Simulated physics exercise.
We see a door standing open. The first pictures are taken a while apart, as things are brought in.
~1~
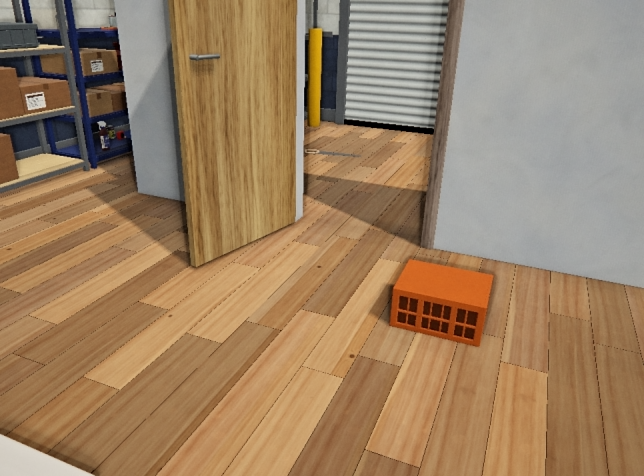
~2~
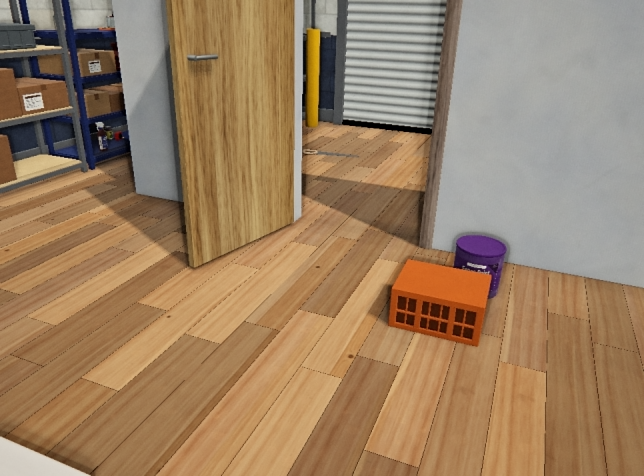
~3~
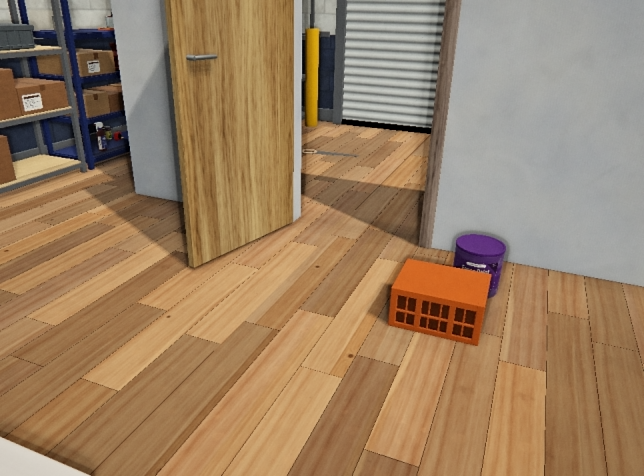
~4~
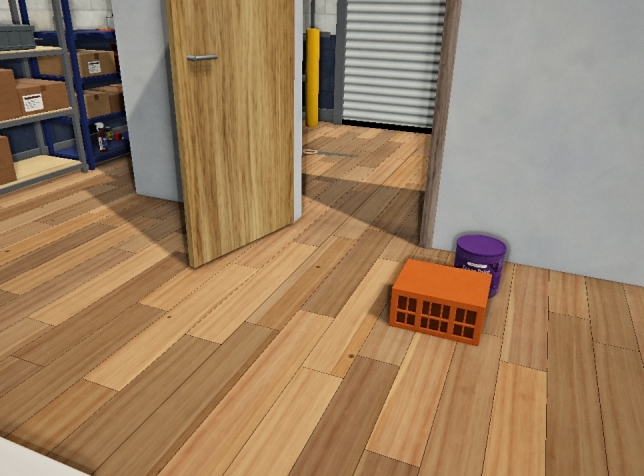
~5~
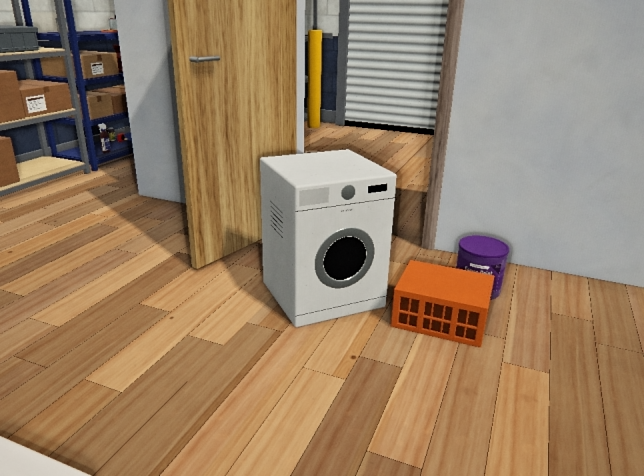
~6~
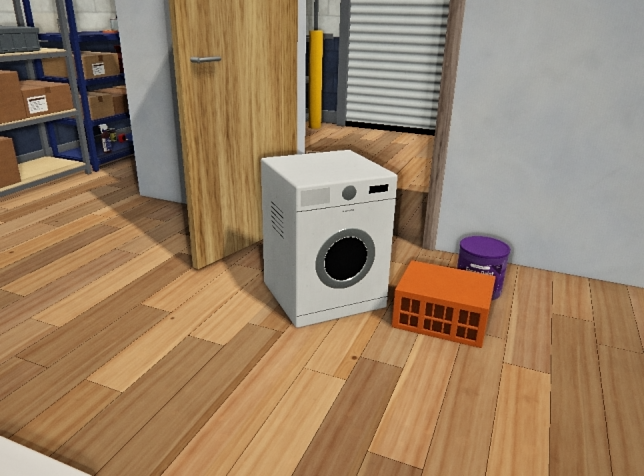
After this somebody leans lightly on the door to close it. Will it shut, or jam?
Outcome: The door stops short.
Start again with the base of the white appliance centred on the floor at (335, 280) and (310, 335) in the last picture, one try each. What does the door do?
In the first case it jams; in the second case it closes.
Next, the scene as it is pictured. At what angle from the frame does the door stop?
About 75°.
Then, 0.40 s after the last picture, door 95° open.
Then, 0.70 s after the last picture, door 78° open.
At rest, door 77° open; all 3 in place. Seen from the same camera at the end, white appliance near (327, 234).
